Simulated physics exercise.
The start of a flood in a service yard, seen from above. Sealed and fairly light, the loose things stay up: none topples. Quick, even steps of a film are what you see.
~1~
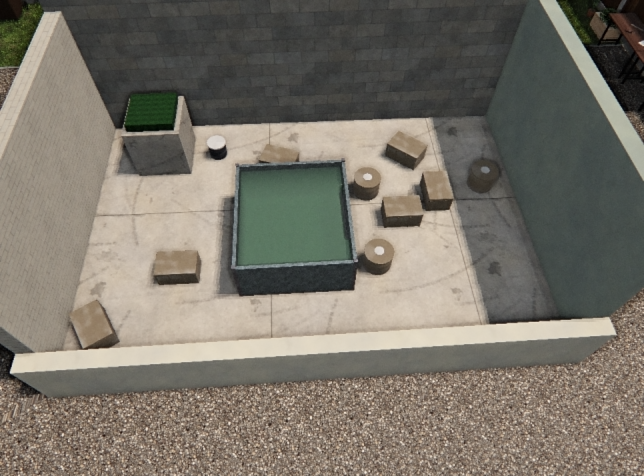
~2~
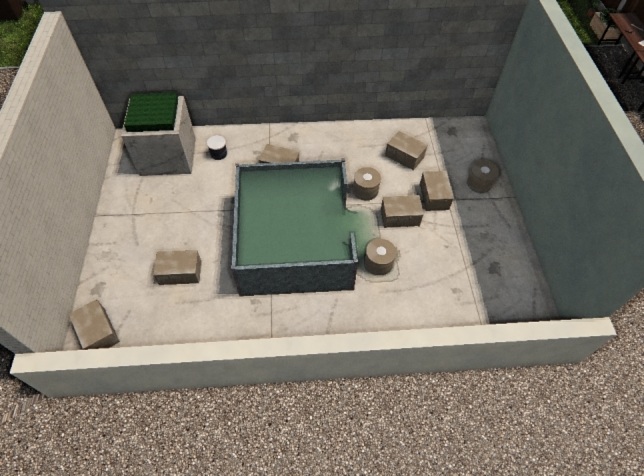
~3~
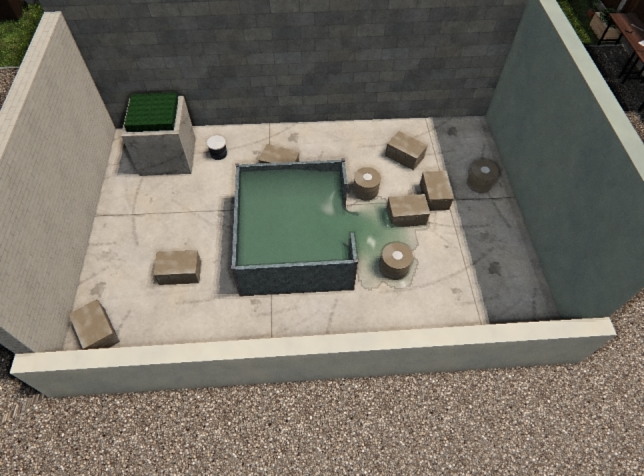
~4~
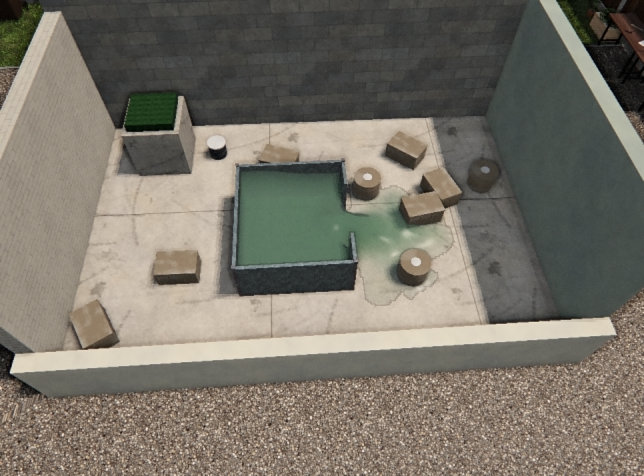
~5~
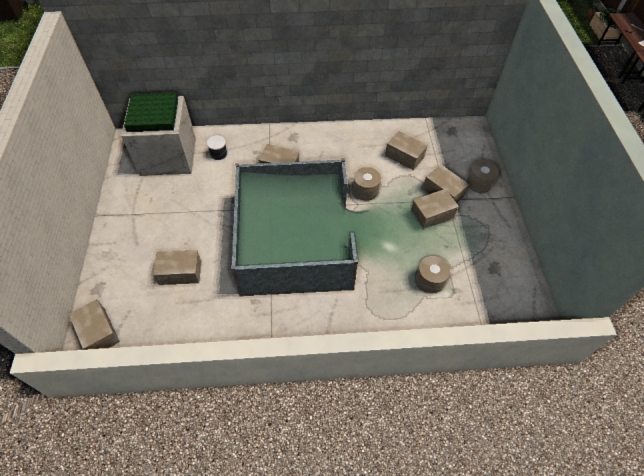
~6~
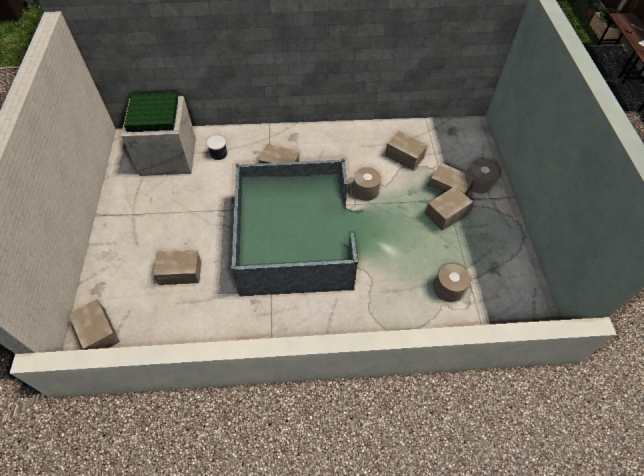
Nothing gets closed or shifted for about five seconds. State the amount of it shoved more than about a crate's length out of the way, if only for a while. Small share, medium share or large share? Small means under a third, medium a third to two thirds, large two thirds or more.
A medium share.
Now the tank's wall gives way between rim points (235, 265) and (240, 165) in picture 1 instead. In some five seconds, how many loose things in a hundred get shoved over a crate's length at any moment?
That works out to about 40 per cent of them.
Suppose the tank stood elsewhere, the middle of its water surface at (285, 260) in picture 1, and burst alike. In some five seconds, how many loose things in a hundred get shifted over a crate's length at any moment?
Estimate: Near 50 per cent of them.
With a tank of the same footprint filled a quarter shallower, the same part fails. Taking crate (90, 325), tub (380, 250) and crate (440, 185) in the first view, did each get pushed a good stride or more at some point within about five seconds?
Note, listed order: Didn't cover it / covered it / covered it.
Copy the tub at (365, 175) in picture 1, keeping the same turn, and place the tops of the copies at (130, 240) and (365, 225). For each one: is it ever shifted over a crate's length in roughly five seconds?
Taking them in order, the first one never gets that far and the second one goes the distance.
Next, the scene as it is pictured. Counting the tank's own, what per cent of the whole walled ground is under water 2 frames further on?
Something like 35 in a hundred.
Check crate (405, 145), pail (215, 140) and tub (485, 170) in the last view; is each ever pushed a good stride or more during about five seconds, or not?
Successively: Moved a long way, never went far, moved a long way.
A moment on, 3 of 10 are well off their spots; 1 afloat.
Next, 4 of 10 are well off their spots; 3 afloat.
Later, 5 of 10 are well off their spots; 4 afloat.
In the end, 6 of 10 are well off their spots, and 6 have been at some point; 5 afloat.
